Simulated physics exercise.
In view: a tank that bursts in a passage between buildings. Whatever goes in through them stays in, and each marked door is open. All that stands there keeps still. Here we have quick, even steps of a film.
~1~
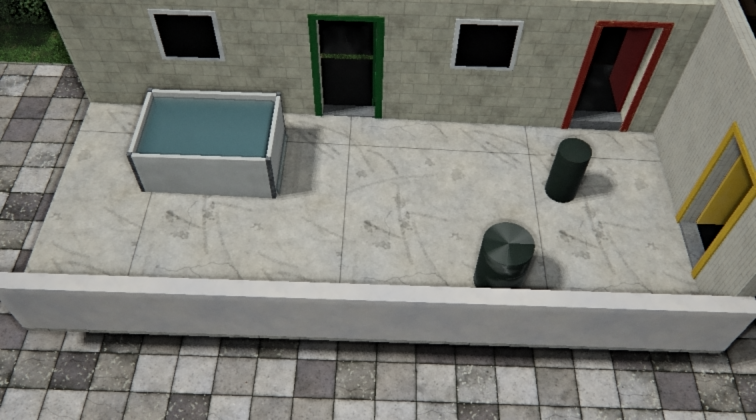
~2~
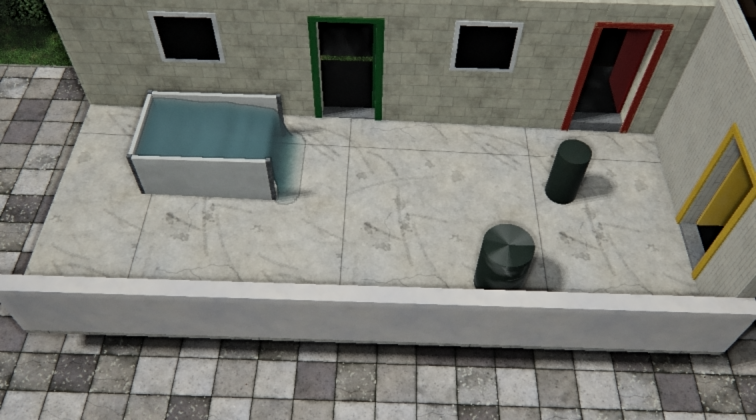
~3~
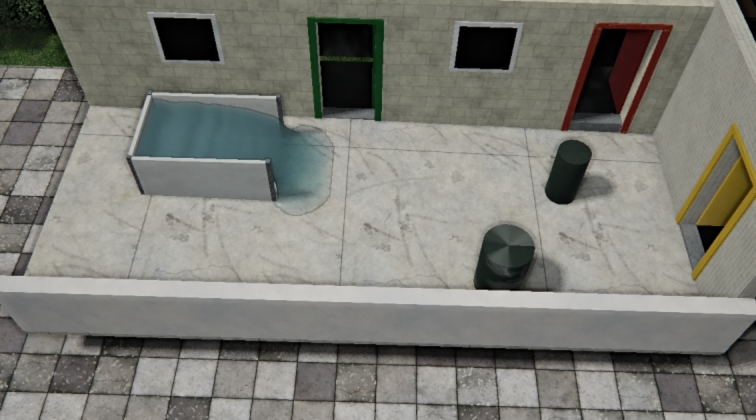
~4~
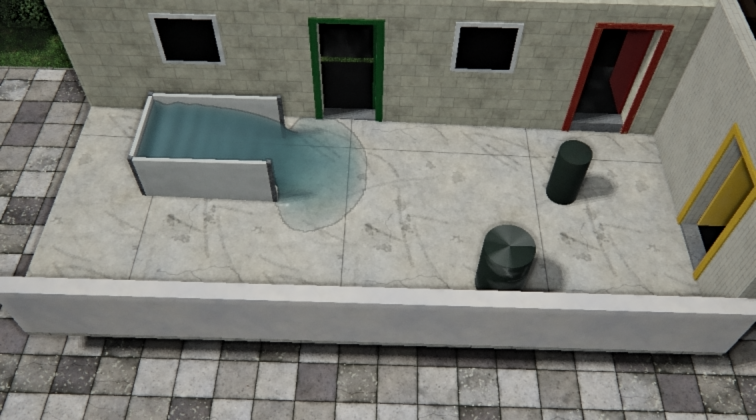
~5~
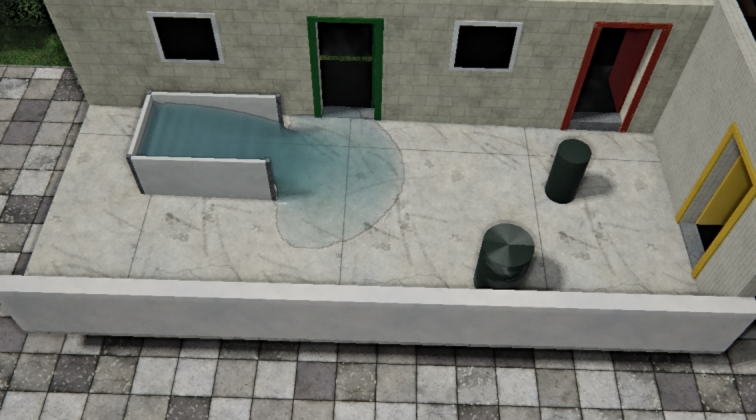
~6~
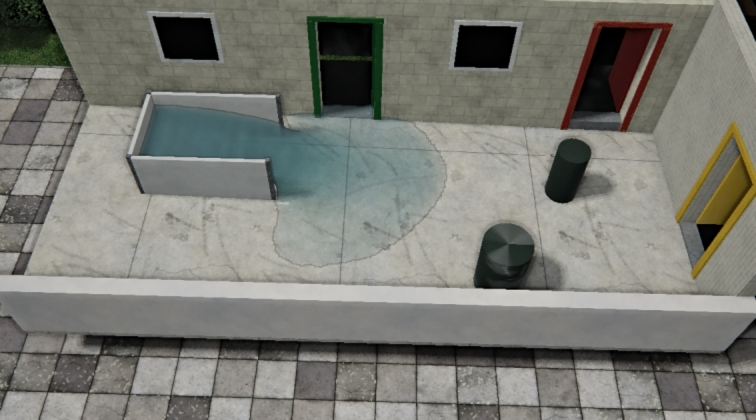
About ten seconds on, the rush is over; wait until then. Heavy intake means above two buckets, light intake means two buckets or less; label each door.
Labels: Green door: Heavy, yellow door: Heavy, red door: Light.
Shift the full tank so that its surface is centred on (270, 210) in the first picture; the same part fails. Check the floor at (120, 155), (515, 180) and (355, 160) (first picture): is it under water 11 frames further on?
The three spots read left dry, swamped, left dry.
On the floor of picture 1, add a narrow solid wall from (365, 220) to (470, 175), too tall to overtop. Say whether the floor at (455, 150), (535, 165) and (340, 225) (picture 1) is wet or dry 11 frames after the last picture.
Listed order: Swamped, swamped, swamped.
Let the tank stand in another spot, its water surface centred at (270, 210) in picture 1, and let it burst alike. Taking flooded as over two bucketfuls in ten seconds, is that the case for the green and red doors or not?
Door check - the green one doesn't reach it, the red one doesn't reach it.
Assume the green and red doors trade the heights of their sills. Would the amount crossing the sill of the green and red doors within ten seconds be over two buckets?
So the green door remains below the line and the red door crosses the line.
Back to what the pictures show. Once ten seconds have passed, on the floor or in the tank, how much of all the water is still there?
Result: Close to 78 %.
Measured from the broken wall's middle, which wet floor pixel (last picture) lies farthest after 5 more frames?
Roughly (593, 159).
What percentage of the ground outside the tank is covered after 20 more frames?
Close to 65 in a hundred, I think.
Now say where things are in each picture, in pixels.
The first frame shows still water in the water tank at (208, 127).
In the second frame, the front is at (280, 202), out from the gap at (275, 152).
In the third frame, the front is at (310, 207), out from the gap at (275, 155).
In the fourth frame, water pours out at (277, 157) and has run to (358, 192).
In the fifth frame, the front is at (399, 178), out from the gap at (275, 157).
In the sixth frame, water pours out at (275, 157) and has run to (440, 182).
A moment on, water covers 45 % of the floor; the green door over two buckets in, the yellow door not reached, the red door not reached.
Next, water covers 60 % of the floor; the green door over two buckets in, the yellow door wet at the sill, nothing in, the red door wet at the sill, nothing in.
Then, water covers 65 % of the floor; the green door far over two buckets in, the yellow door over two buckets in, the red door wet at the sill, nothing in.
Later, water covers 60 % of the floor; the green door far over two buckets in, the yellow door far over two buckets in, the red door under two buckets in.
In the end, water covers 60 % of the floor; the green door far over two buckets in, the yellow door far over two buckets in, the red door under two buckets in.
